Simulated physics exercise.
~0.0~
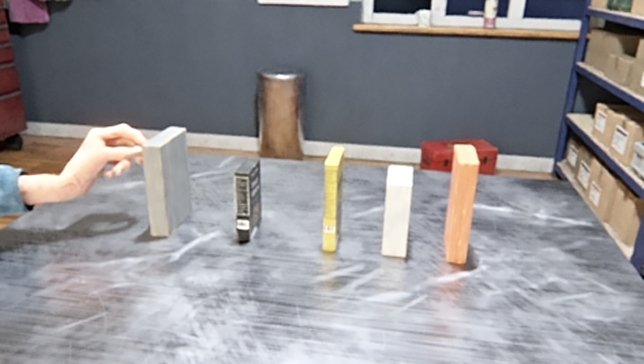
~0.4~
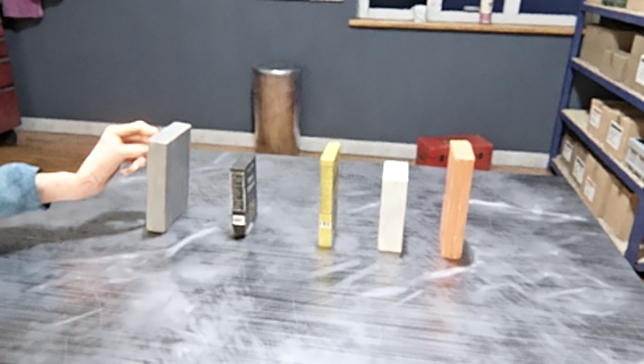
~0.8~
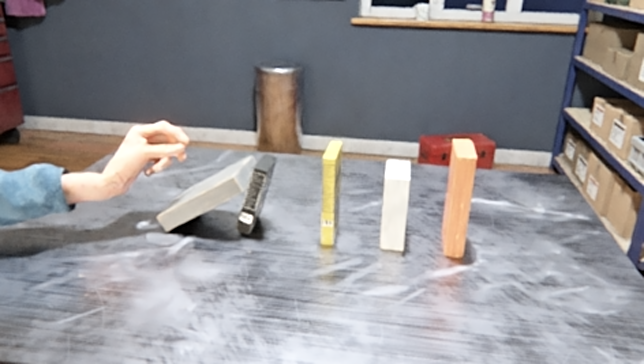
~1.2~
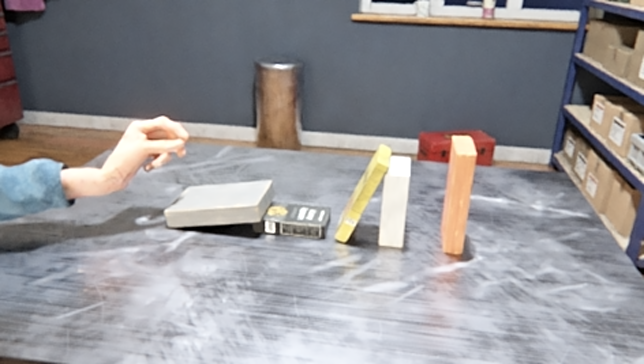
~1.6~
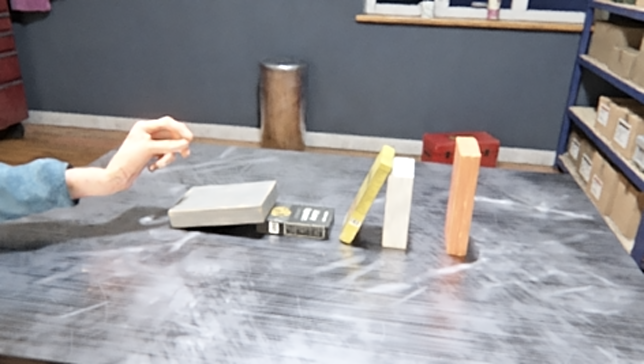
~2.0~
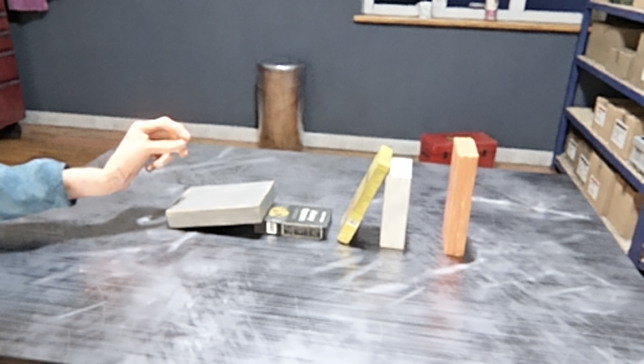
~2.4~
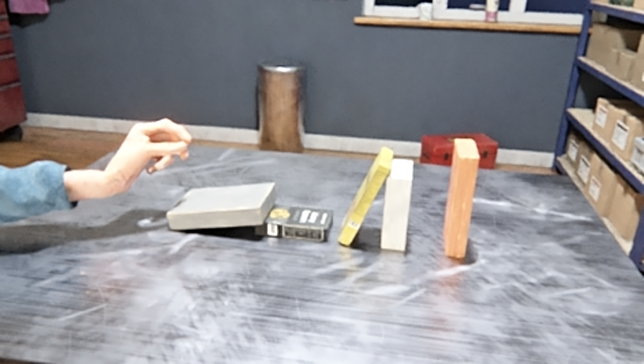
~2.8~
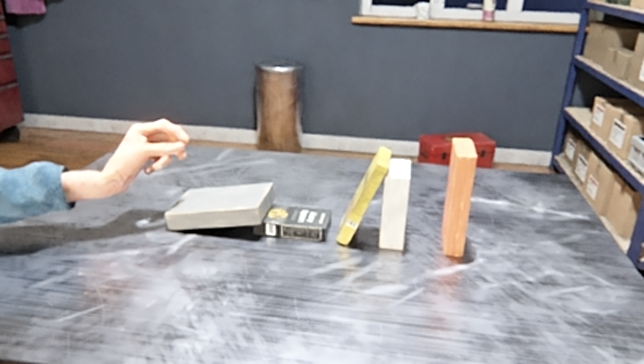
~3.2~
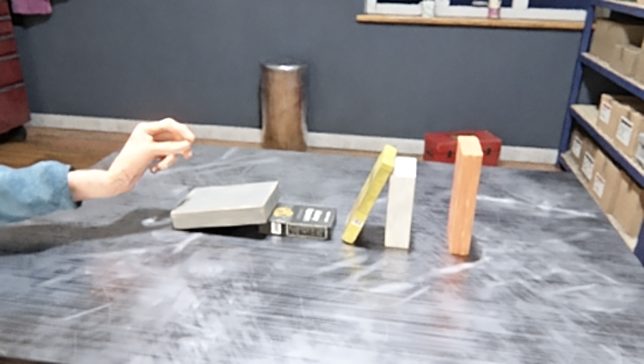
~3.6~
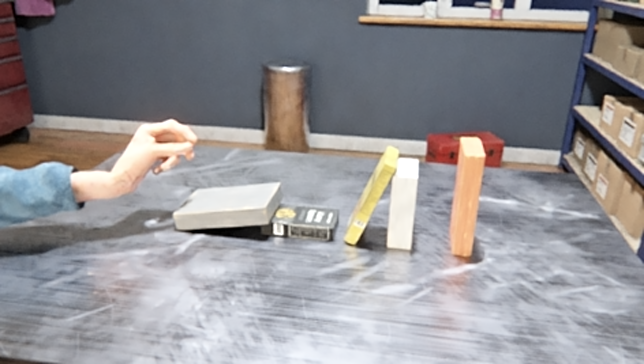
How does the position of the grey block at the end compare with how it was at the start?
The grey block stood upright beside the hand at the start, but by the end it was lying on its side.
